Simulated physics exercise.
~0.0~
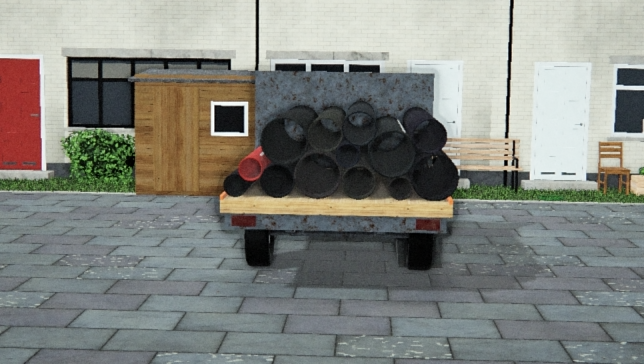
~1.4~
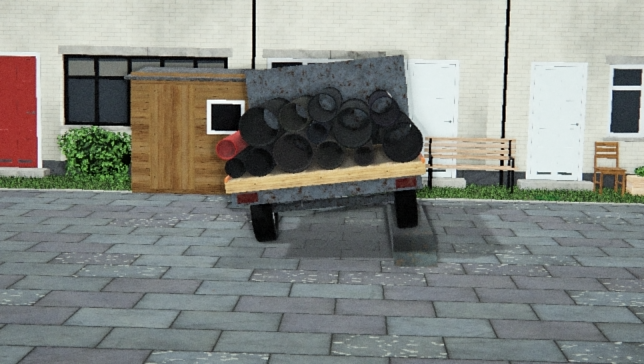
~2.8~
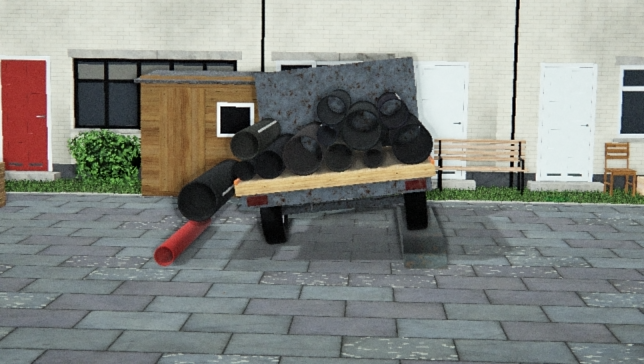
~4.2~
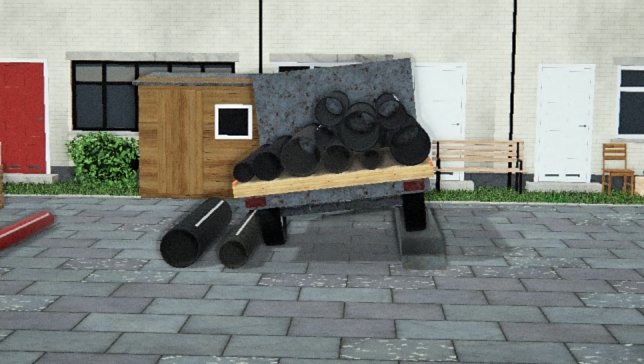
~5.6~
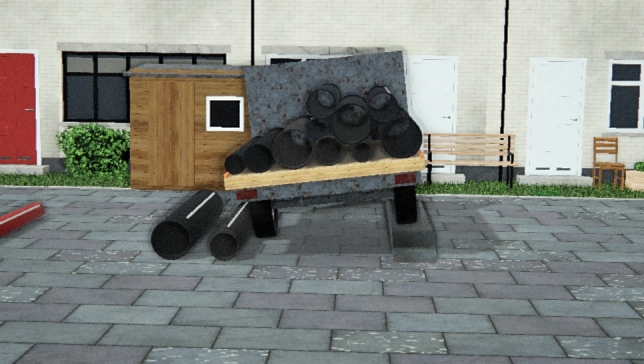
On a paved yard, a trailer of dark pipes tilts left, spilling the red pipe and two dark ones onto the paving.
